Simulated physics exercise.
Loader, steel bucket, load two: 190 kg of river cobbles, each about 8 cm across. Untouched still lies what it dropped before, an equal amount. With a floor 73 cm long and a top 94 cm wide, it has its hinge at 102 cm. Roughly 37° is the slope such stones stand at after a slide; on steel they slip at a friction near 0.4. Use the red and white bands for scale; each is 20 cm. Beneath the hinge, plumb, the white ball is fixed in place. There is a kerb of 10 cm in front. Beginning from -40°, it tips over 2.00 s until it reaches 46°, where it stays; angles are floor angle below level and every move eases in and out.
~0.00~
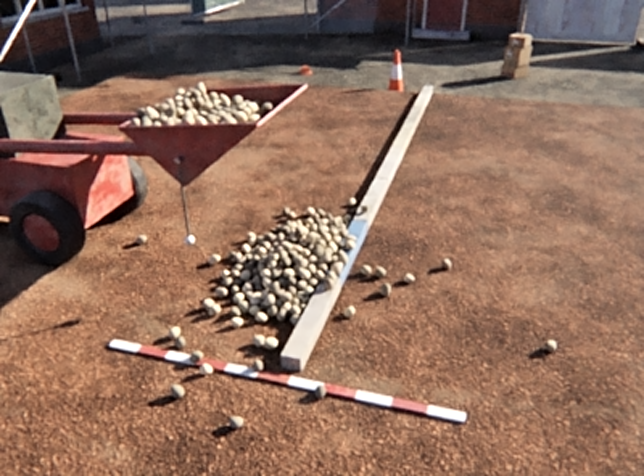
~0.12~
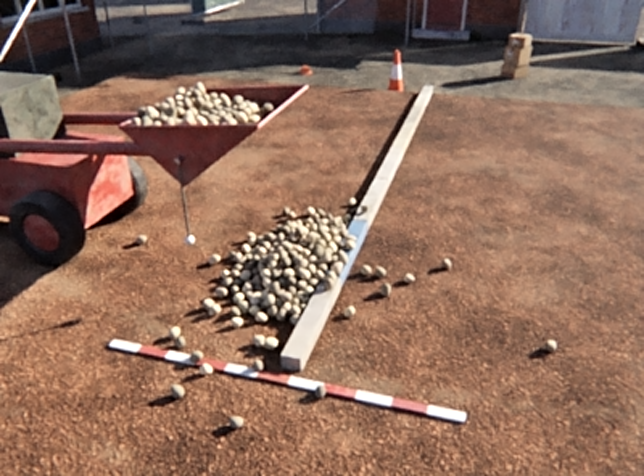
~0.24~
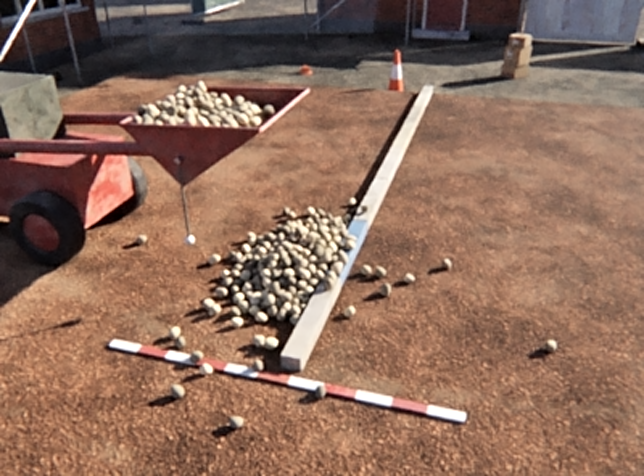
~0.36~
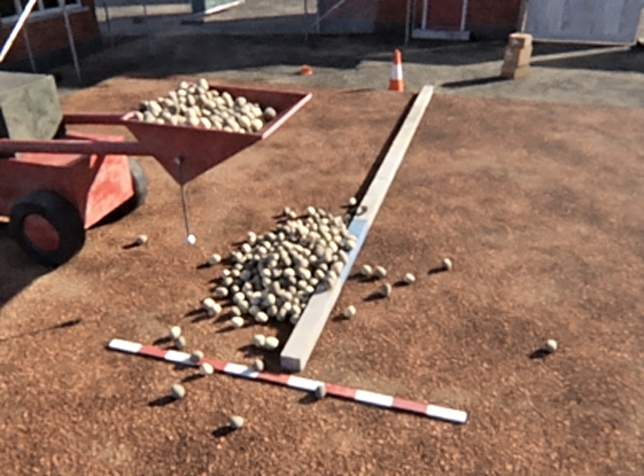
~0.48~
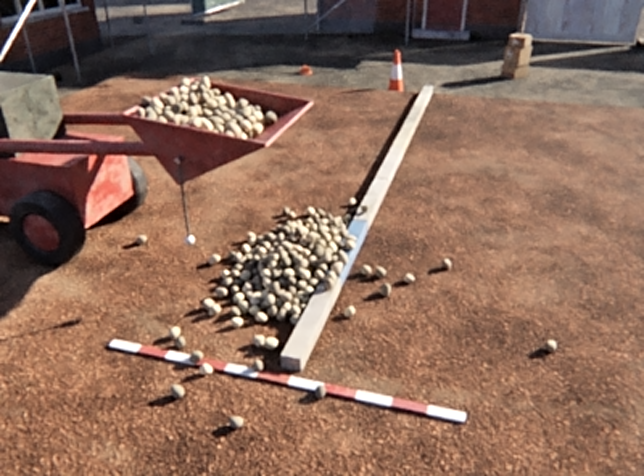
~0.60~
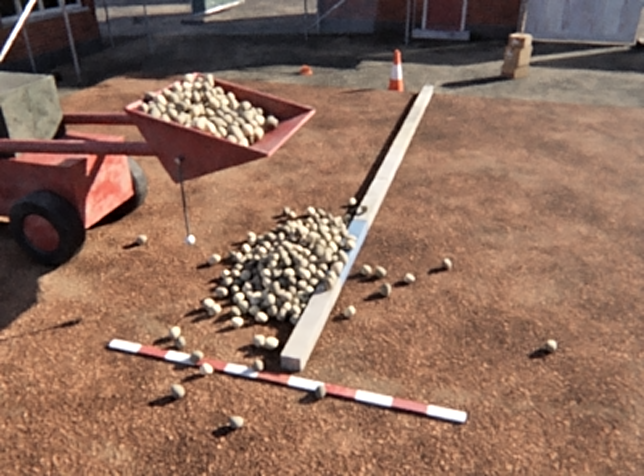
A red bucket full of pale, rounded stones tilted slowly, its front lip dipping slightly to the right, while the heap of similar stones on the ground beside the long kerb stayed still.
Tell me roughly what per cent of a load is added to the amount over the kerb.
Roughly 15 per cent of a load is added.
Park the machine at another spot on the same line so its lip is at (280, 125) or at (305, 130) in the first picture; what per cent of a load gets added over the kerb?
Close to 40 per cent, followed by close to 65 per cent.
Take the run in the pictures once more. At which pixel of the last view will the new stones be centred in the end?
In the last view, somewhere near (300, 253).
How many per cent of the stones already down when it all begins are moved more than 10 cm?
Roughly 15 percent.
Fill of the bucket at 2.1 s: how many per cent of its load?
It keeps some 0 percent of its load.
After 1.5 s the floor is at 33°; in per cent of one load, 92 in the bucket, 106 on this side of the kerb, 3 over the kerb; the foremost stones are at (401, 299).
After 2.1 s the floor is at 46°; in per cent of one load, 2 in the bucket, 186 on this side of the kerb, 12 over the kerb; the foremost stones are at (414, 291).
After 2.5 s the floor is at 46°; in per cent of one load, 0 in the bucket, 184 on this side of the kerb, 17 over the kerb; the foremost stones are at (435, 292).
After 4.9 s the floor is at 46°; in per cent of one load, 0 in the bucket, 182 on this side of the kerb, 18 over the kerb; the foremost stones are at (443, 288). Net gain over the kerb, 15.
